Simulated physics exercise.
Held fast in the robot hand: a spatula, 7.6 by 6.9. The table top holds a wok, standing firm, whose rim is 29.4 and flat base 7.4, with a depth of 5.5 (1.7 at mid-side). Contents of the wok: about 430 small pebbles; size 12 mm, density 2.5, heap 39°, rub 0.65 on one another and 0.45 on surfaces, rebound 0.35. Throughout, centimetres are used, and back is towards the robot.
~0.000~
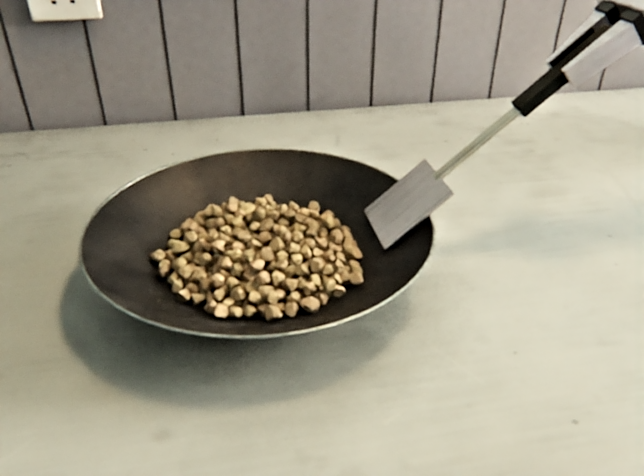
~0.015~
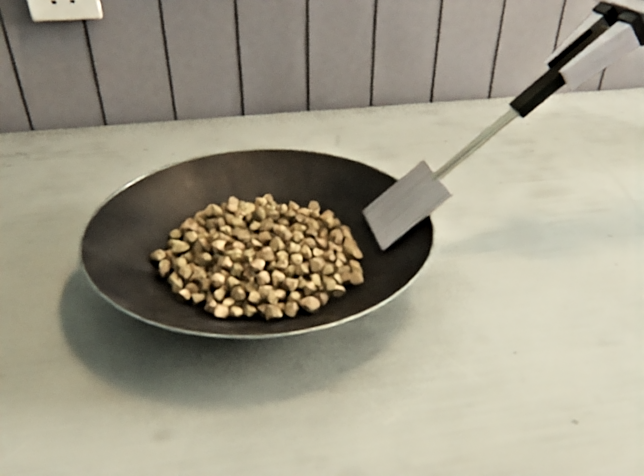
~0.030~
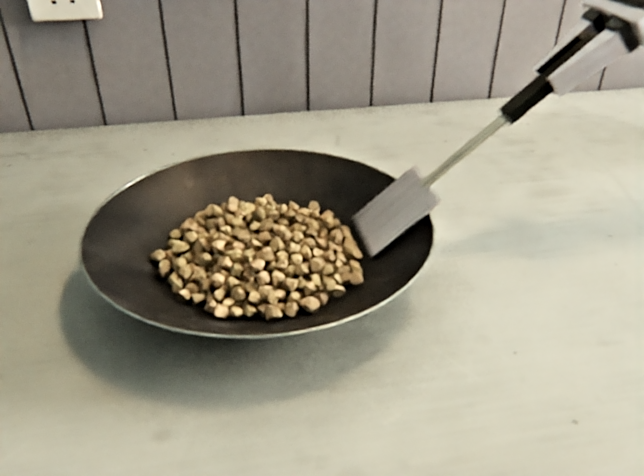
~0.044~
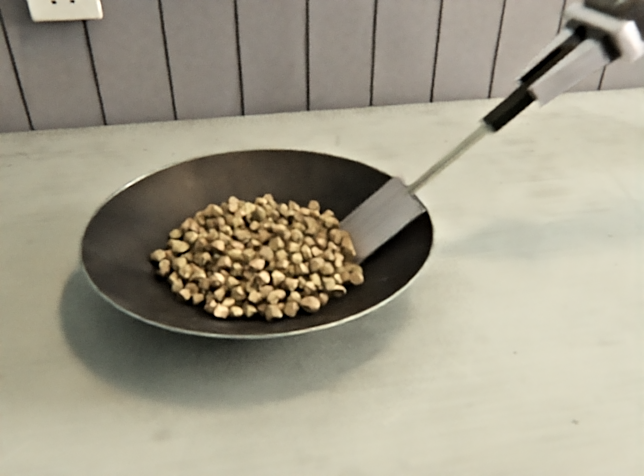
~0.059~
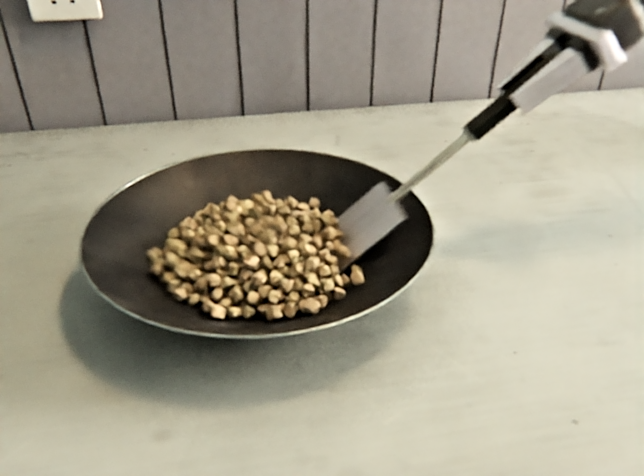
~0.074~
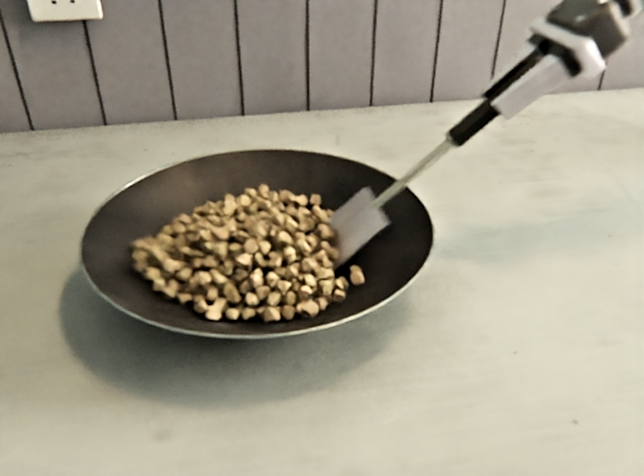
On a pale tabletop, a robot arm lowering a spatula into a dark wok and pushing a heap of small pebbles leftward.
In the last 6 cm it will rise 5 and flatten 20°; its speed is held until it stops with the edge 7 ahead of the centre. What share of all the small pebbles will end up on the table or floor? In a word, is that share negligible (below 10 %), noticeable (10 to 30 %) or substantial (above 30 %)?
In a word, noticeable.
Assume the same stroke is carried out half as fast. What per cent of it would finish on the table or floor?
It would be near 0 per cent.
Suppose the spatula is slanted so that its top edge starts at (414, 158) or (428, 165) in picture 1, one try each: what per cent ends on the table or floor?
About 15 and 20 per cent.
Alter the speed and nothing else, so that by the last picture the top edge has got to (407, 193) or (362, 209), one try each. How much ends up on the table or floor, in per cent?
Close to 5 per cent in the first try and close to 20 per cent in the second.
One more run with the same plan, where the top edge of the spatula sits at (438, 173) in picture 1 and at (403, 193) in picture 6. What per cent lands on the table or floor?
About 5 per cent.
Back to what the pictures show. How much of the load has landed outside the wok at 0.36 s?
I'd say close to 5 in a hundred.
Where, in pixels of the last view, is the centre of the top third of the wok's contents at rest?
I'd say around pixel (149, 239).
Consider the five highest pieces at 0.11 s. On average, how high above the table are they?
Around 7 cm above the table.
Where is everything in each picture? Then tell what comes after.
Spatula top edge at (440, 175), sloping 41°; upper third of the load around (265, 241), from x 160 to 355, top at y 200; 433 in the wok, in the first frame.
Spatula top edge at (438, 176), sloping 41°; upper third of the load around (265, 241), from x 160 to 355, top at y 200, in the second frame.
Spatula top edge at (427, 182), sloping 41°; upper third of the load around (265, 241), from x 160 to 355, top at y 200, in the third frame.
Spatula top edge at (411, 191), sloping 41°; upper third of the load around (265, 241), from x 160 to 355, top at y 200, in the fourth frame.
Spatula top edge at (394, 199), sloping 41°; upper third of the load around (260, 237), from x 155 to 355, top at y 195, in the fifth frame.
Spatula top edge at (377, 205), sloping 41°; upper third of the load around (252, 237), from x 140 to 355, top at y 190; 433 in the wok, in the sixth frame.
After 0.11 s, sloping 41°, highest piece 8 above the table; 433 in the wok.
After 0.15 s, sloping 34°, highest piece 8 above the table; 432 in the wok, 1 on the blade or in flight.
After 0.36 s, sloping 21°, highest piece 11 above the table; 366 in the wok, 25 on the table or floor, 42 on the blade or in flight.
After 1.41 s, sloping 21°, highest piece 7 above the table; 366 in the wok, 67 on the table or floor.
At rest, 366 in the wok, 67 on the table or floor. That is 15 % on the table or floor.
